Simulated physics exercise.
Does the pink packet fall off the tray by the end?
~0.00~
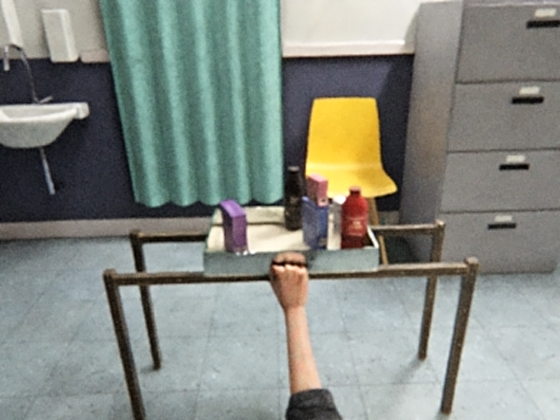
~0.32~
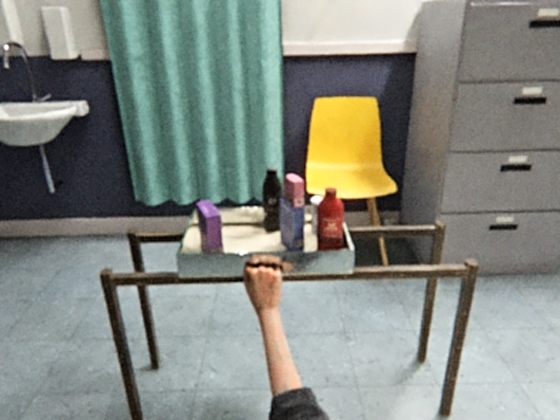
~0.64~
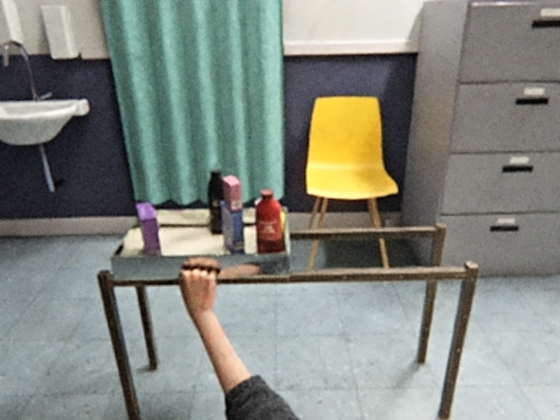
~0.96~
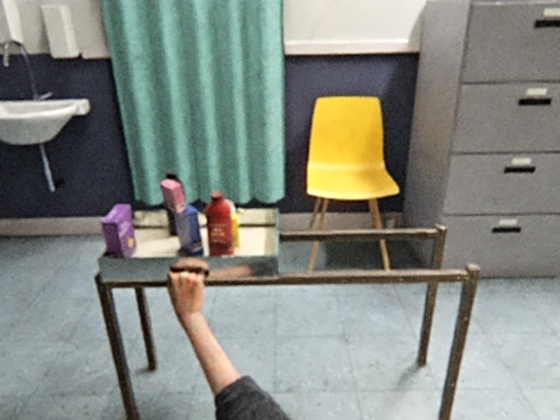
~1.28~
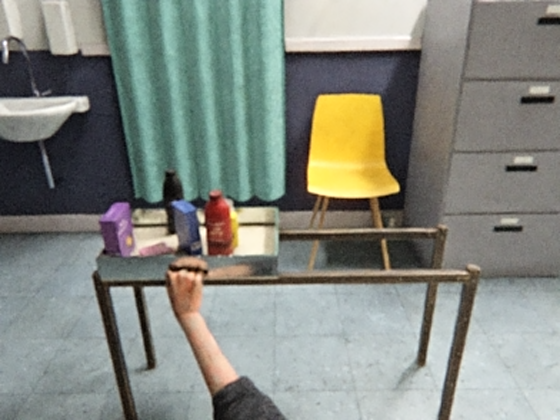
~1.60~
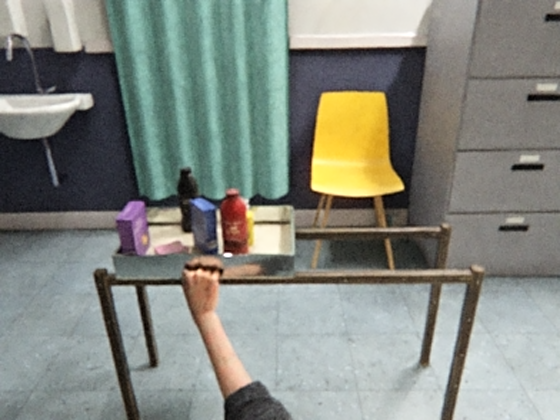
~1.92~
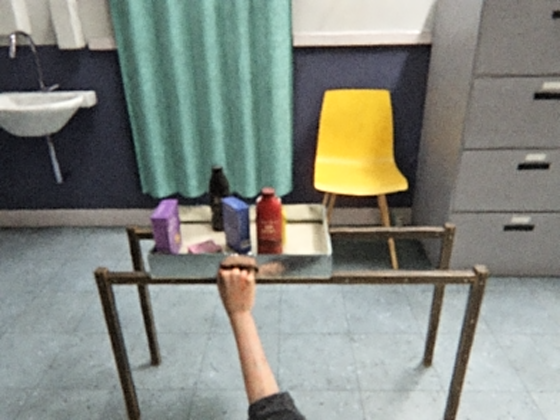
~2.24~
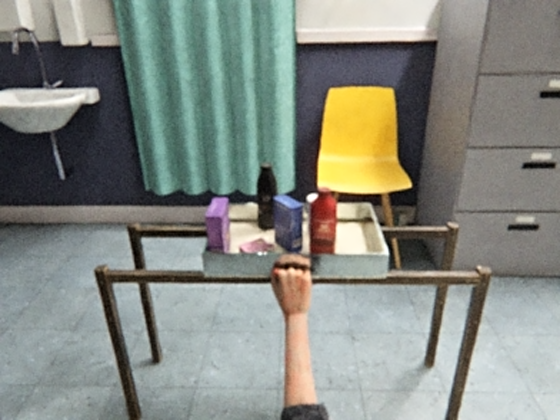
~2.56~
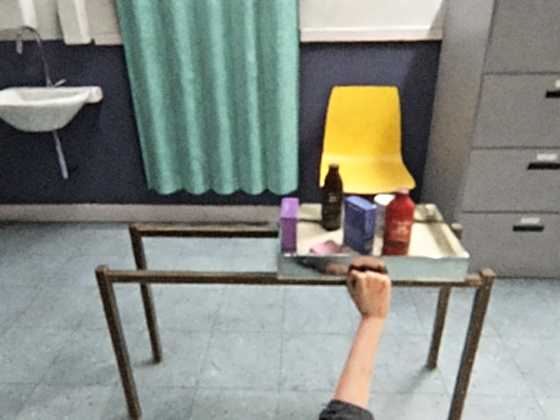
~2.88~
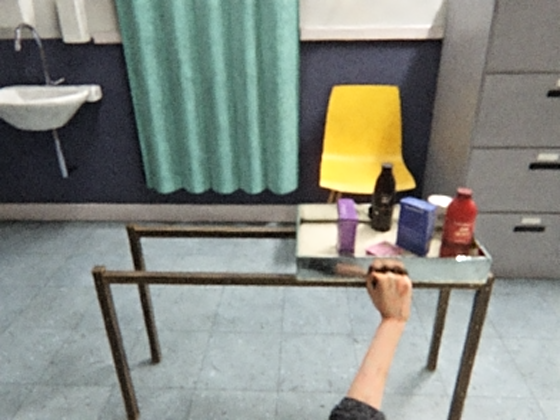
No, the pink packet topples onto its side but stays on the tray.
We see a hand slide a tray of bottles and packets left along a metal frame, where the pink packet tips and falls onto its side in the tray. The hand then slides the tray across to the right end, the other visible items still upright.
